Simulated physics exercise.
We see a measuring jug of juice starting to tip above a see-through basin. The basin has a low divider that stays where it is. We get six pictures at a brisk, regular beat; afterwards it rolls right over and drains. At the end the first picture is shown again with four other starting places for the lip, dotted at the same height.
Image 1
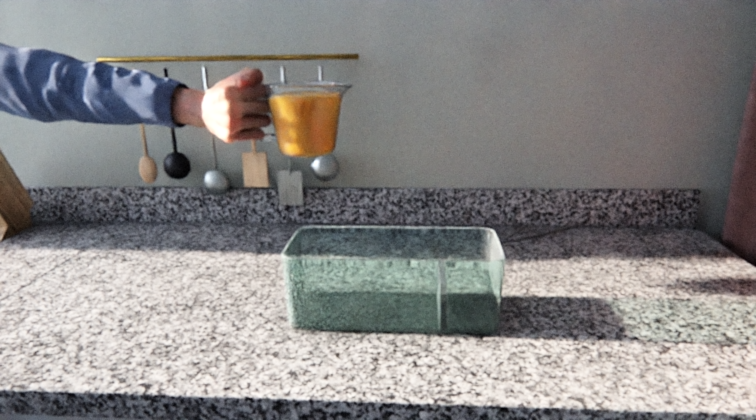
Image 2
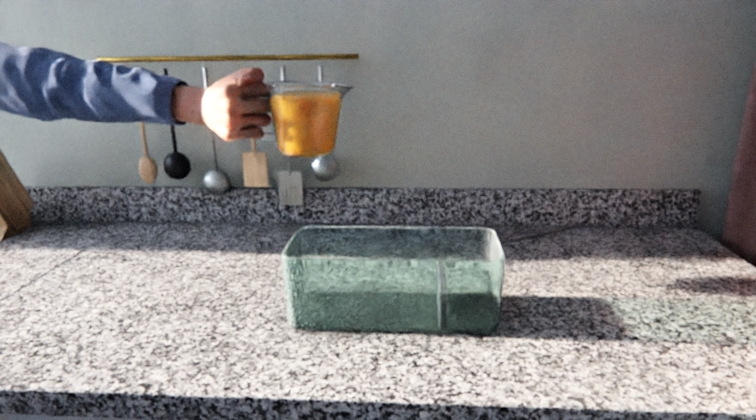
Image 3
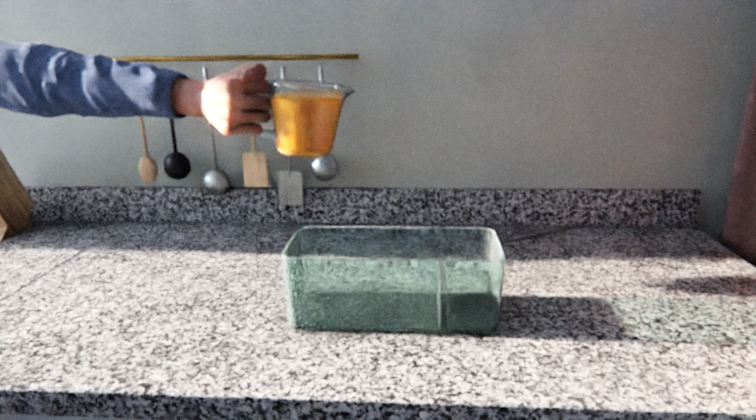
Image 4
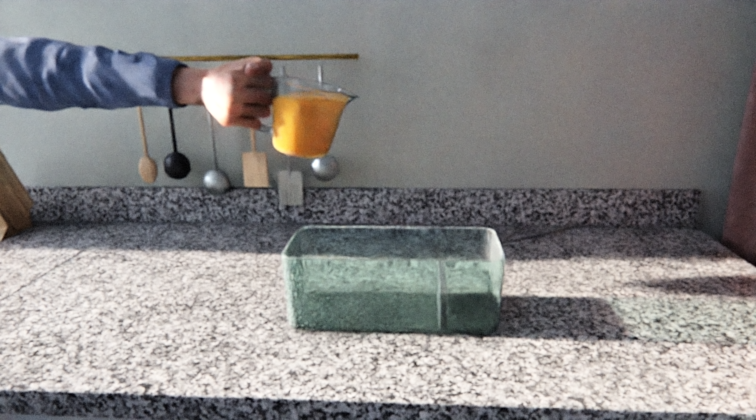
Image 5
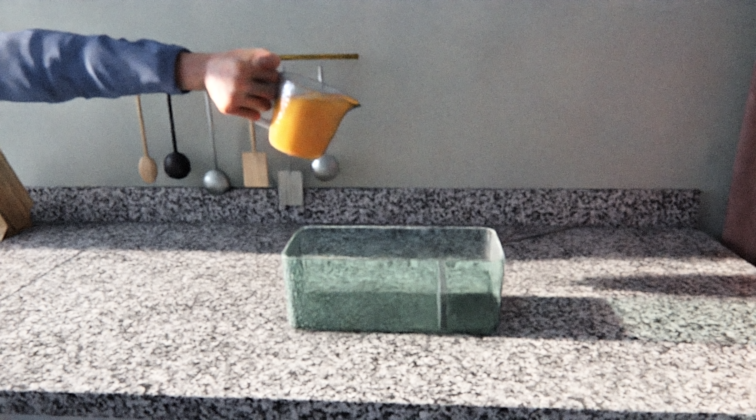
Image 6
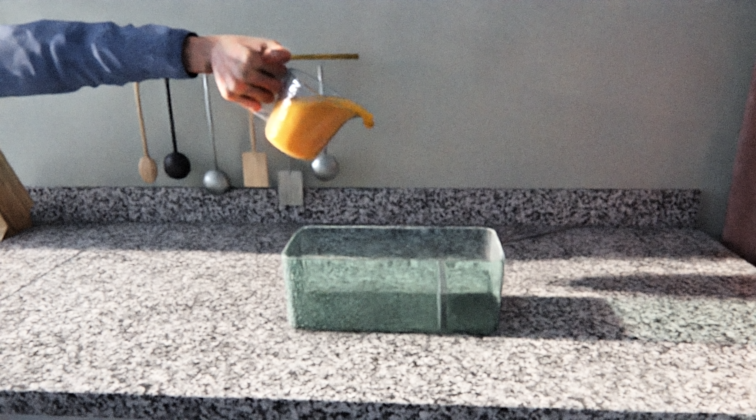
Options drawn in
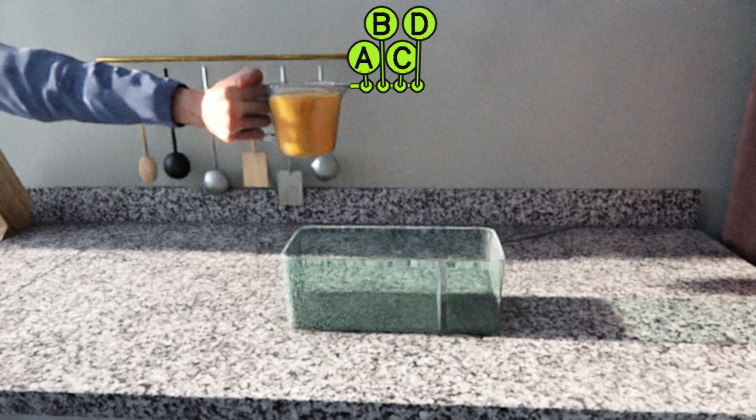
A hand in a blue sleeve held a clear jug of orange juice above a see-through basin on a speckled counter, then tilted it gradually to the right until juice came over the lip.
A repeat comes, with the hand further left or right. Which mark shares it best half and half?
It is C.
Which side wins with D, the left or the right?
More ends on the right.
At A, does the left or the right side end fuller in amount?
More ends on the left.
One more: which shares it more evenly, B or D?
D.
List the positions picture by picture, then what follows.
Upright, lip at (351, 86); basin from (289, 326) to (499, 330); top of the wall at (442, 275); nothing has left yet, in the first frame.
Upright, lip at (352, 87); nothing has left yet, in the second frame.
Tipped about 6°, lip at (354, 90); nothing has left yet, in the third frame.
Tipped about 12°, lip at (357, 97); nothing has left yet, in the fourth frame.
Tipped about 21°, lip at (360, 105); nothing has left yet, in the fifth frame.
Tipped about 32°, lip at (361, 116); juice is over the lip, down to (370, 126), in the sixth frame.
On the marked copy, A at (366, 85); B at (383, 85); C at (400, 85); D at (417, 85).
With A, about 94 % ends left of the wall and 2 % right of it; 4 % is lost outside.
With B, about 78 % ends left of the wall and 18 % right of it; 4 % is lost outside.
With C, about 45 % ends left of the wall and 52 % right of it.
With D, about 31 % ends left of the wall and 63 % right of it; 5 % is lost outside.
